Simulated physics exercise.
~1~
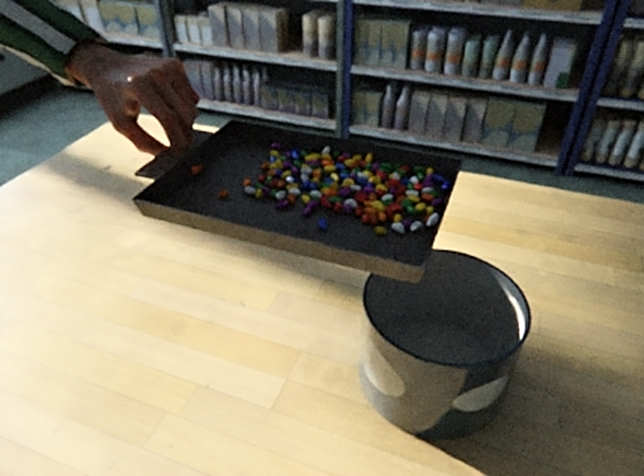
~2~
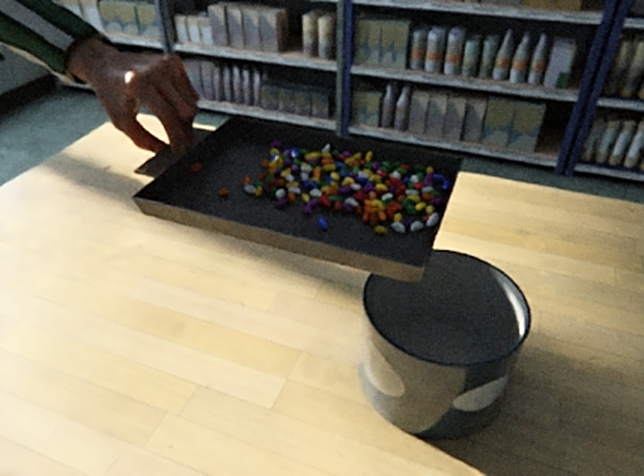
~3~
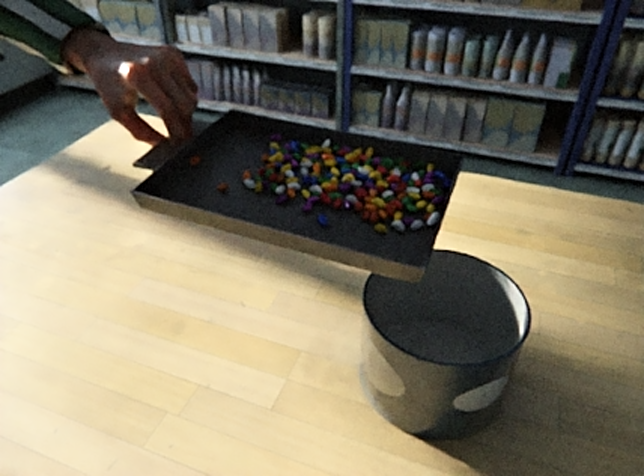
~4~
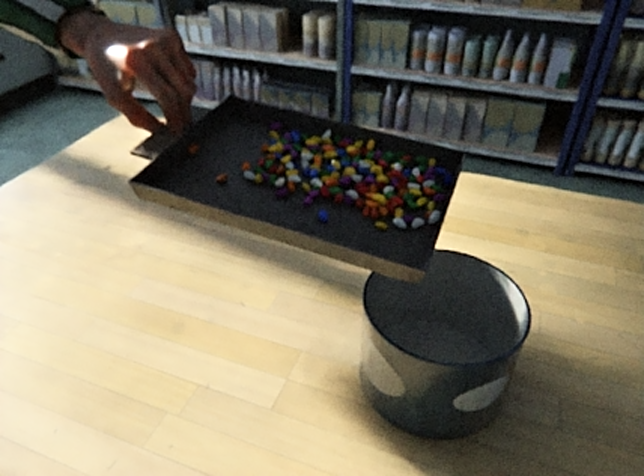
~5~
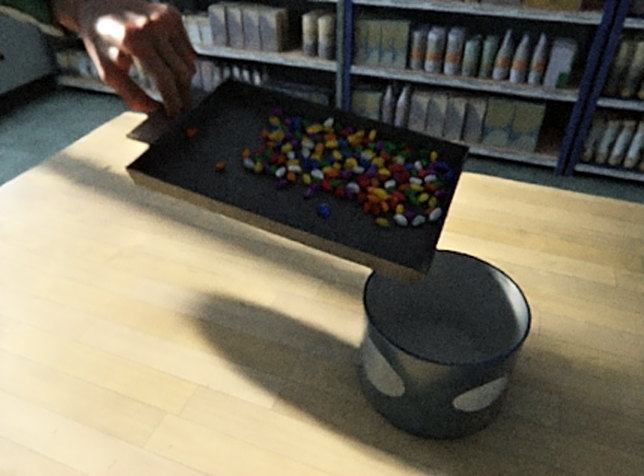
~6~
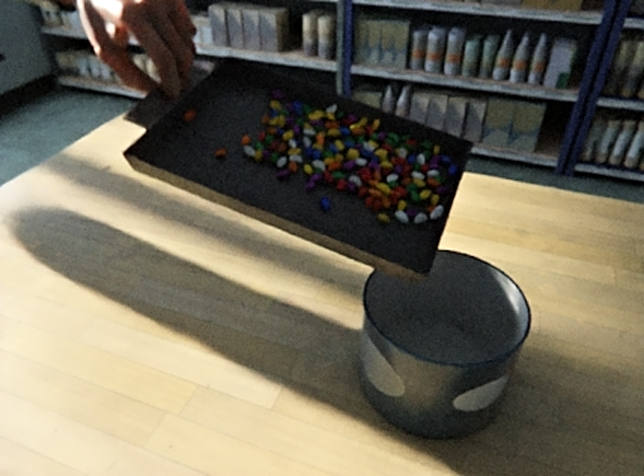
A tray of colourful jelly beans tilts gradually toward the pot as a hand raises its left side.
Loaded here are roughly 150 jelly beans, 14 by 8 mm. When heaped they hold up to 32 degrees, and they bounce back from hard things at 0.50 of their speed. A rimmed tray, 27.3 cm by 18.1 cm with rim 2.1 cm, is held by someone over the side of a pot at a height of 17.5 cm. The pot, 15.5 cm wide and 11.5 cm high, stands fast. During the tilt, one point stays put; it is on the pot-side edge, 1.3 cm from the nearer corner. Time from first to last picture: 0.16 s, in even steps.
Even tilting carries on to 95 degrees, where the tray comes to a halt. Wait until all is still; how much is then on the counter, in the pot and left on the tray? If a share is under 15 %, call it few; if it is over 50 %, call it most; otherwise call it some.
I would say counter: Most, pot: Some, tray: Few.
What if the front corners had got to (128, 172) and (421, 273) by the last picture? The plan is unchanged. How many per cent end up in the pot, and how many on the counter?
That works out as pot 5 and counter 95.
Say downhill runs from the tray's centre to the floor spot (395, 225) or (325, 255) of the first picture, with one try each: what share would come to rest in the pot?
First try: Around 65 percent; second try: Around 10 percent.
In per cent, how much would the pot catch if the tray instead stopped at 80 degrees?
Around 30 per cent, then.
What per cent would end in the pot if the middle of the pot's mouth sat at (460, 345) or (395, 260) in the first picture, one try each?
About 95 percent the first time and about 0 percent the second.
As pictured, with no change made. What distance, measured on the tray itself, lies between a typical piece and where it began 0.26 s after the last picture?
It has moved some 4 cm from its start.
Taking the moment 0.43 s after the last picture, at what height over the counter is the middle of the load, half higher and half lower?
Median height: Approx. 20 cm.
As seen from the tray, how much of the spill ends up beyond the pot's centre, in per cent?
I'd put it close to 90 per cent.
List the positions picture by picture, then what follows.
The first picture shows tray tilt 0 degrees, front corners at (139, 197) and (420, 264); middle of the pieces at (346, 185); pot at (445, 300).
The second picture shows tray tilt 1 degrees, front corners at (139, 195) and (420, 264); middle of the pieces at (346, 184).
The third picture shows tray tilt 2 degrees, front corners at (137, 190) and (420, 265); middle of the pieces at (346, 180).
The fourth picture shows tray tilt 6 degrees, front corners at (135, 180) and (421, 266), lowest corner right front; middle of the pieces at (347, 174).
The fifth picture shows tray tilt 10 degrees, front corners at (132, 166) and (423, 268), lowest corner right front; middle of the pieces at (348, 166).
The sixth picture shows tray tilt 15 degrees, front corners at (130, 151) and (424, 270), lowest corner right front; middle of the pieces at (351, 157); pot at (445, 300).
Then, 0.26 s after the last picture, tilt 56 degrees; the tray holds 100 %, the pot 0 %.
Then, 0.43 s after the last picture, tilt 82 degrees; the tray holds 85 %, the pot 0 %.
Then, 0.72 s after the last picture, tilt 95 degrees; the tray holds 5 %, the pot 30 %.
In the end, counter 70 %, pot 30 %, tray 0 %.
